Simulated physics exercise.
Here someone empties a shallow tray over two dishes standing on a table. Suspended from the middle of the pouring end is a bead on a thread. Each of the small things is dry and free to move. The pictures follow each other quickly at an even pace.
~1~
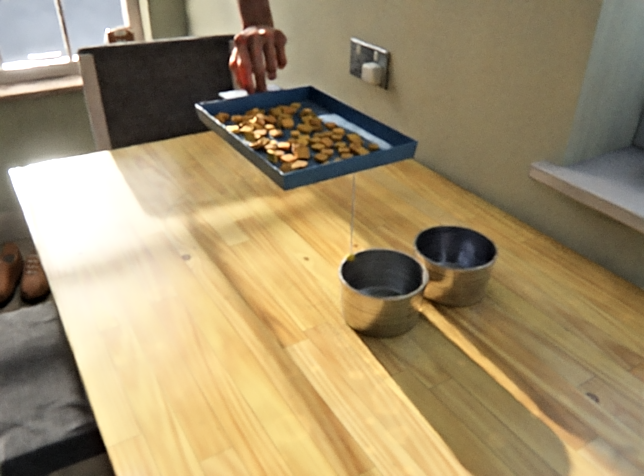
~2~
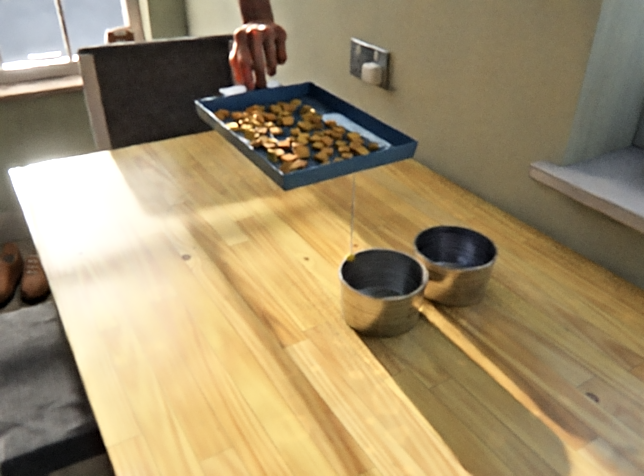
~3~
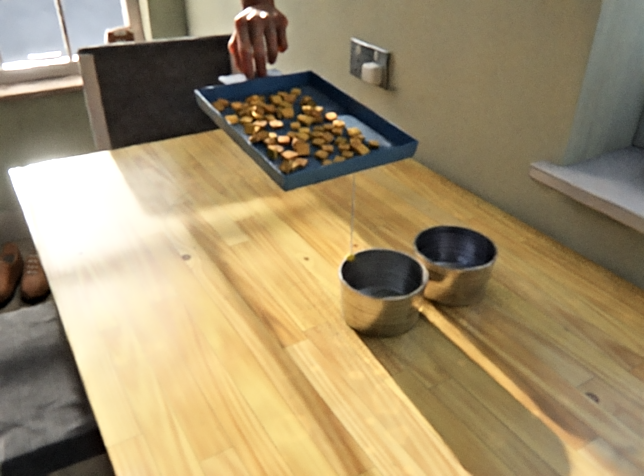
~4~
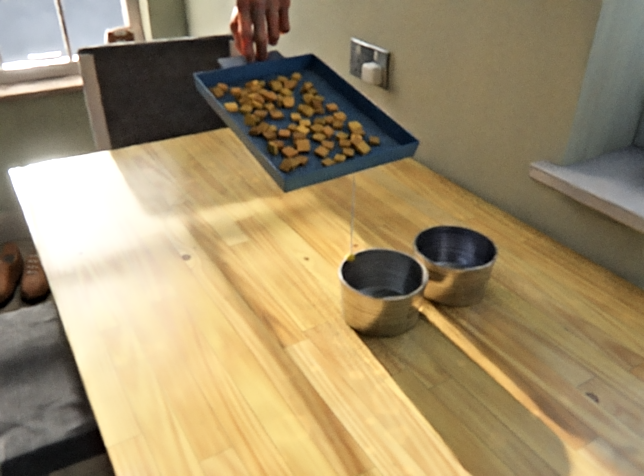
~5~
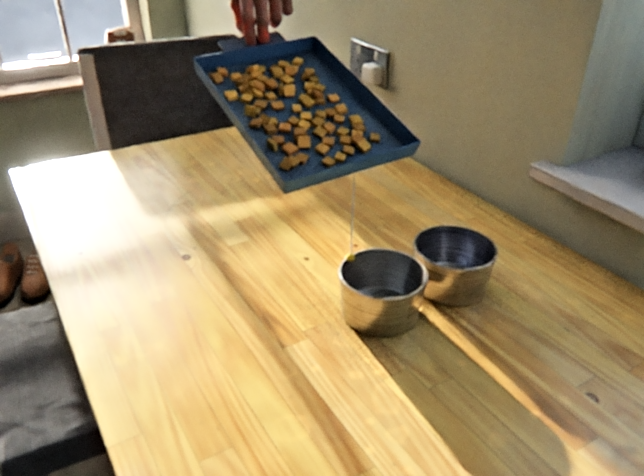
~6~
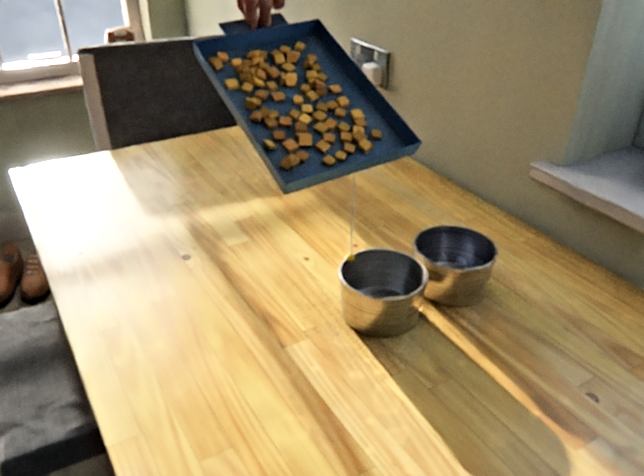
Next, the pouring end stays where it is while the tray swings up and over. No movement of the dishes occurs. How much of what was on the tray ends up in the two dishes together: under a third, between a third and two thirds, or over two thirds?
The dishes end up with below a third of the load.
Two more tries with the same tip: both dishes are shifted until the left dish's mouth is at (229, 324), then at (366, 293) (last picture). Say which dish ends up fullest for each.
The one on the right side, and then the one on the left side.
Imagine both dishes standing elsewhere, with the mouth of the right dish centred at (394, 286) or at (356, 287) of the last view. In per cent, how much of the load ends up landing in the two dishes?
Approximately 90 percent, followed by approximately 70 percent.
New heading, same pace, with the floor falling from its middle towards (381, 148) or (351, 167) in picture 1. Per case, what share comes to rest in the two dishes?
You'd see roughly 50 per cent the first time and 50 per cent the second.
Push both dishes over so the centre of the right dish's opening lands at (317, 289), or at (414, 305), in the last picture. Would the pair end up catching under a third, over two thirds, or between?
Trial 1 - the middle third. Trial 2 - between a third and two thirds.
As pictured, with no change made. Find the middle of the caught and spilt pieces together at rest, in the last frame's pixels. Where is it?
Close to (353, 343) in the last picture.
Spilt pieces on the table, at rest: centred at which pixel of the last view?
Around (349, 355).
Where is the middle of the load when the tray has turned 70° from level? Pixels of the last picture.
Around (331, 143).
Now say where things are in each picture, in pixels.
Corners of the pouring end near (284, 173) and (415, 141), level; middle of the load near (295, 134), cereal squares; left dish near (408, 312); right dish near (481, 282); bead on its thread near (351, 257), in the first picture.
Corners of the pouring end near (285, 173) and (415, 141), level; middle of the load near (295, 132), in the second picture.
Corners of the pouring end near (285, 175) and (415, 141), tipped barely, lowest at the left corner; middle of the load near (296, 126), in the third picture.
Corners of the pouring end near (286, 177) and (416, 141), tipped a little, lowest at the left corner; middle of the load near (296, 117), in the fourth picture.
Corners of the pouring end near (286, 179) and (418, 141), tipped clearly, lowest at the left corner; middle of the load near (297, 109), in the fifth picture.
Corners of the pouring end near (287, 182) and (419, 141), tipped clearly, lowest at the left corner; middle of the load near (298, 100); left dish near (408, 312); right dish near (481, 282), in the sixth picture.
Shortly afterwards, tray tipped steeply; all but a few on the tray; only a few in the air.
Next, tray tipped past a quarter turn; near two thirds on the tray; only a few in the left dish; a little outside both; a little in the air.
Some moments later, tray tipped past a quarter turn; near a quarter in the left dish; the bulk outside both.
In the end, tray tipped past a quarter turn; near a quarter in the left dish; none at all in the right dish; the bulk outside both.
